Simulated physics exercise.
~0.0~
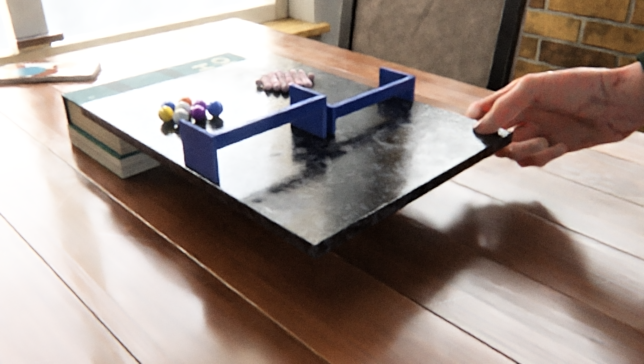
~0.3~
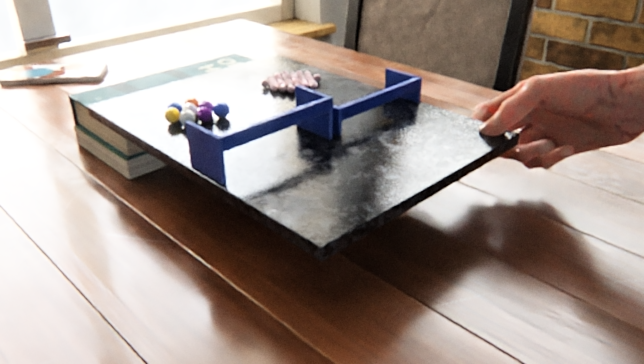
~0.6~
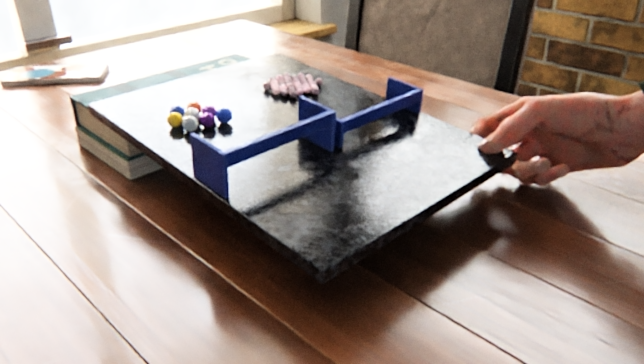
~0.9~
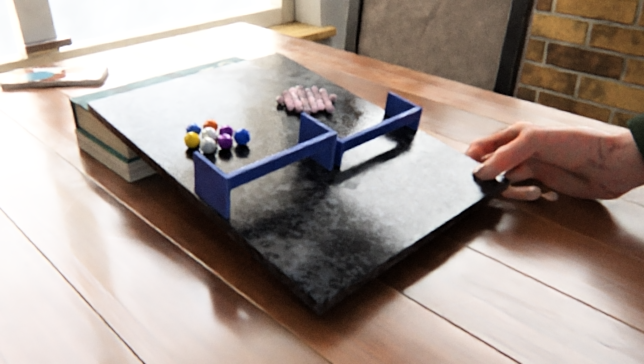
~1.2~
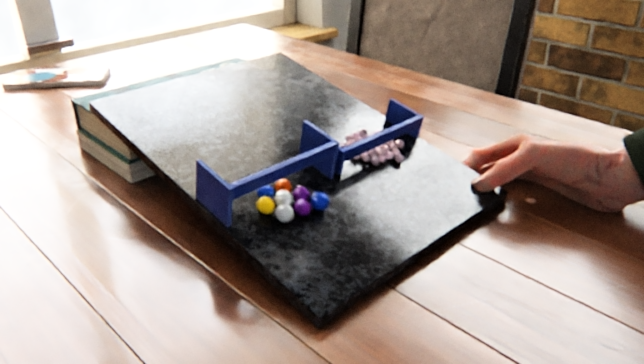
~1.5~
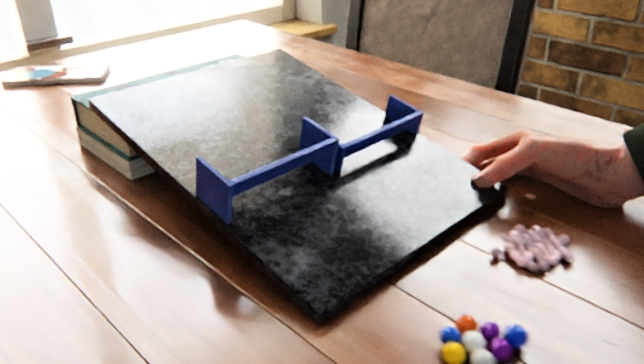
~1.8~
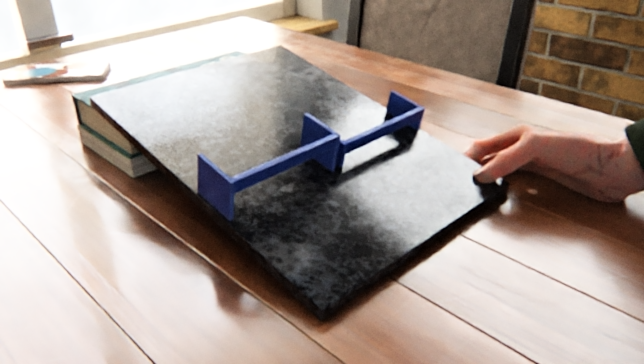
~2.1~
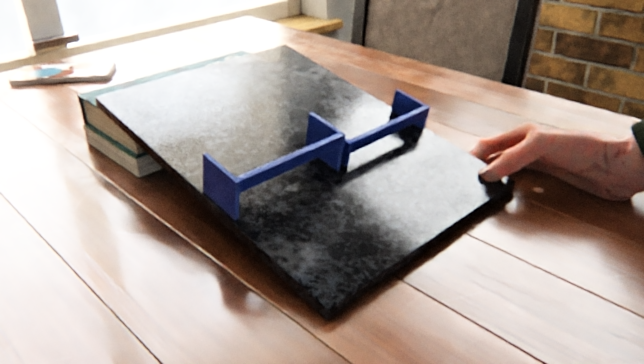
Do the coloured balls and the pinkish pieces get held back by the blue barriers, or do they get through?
Both groups get through. The coloured balls and the pinkish pieces each pass under their blue barrier and carry on down off the board.
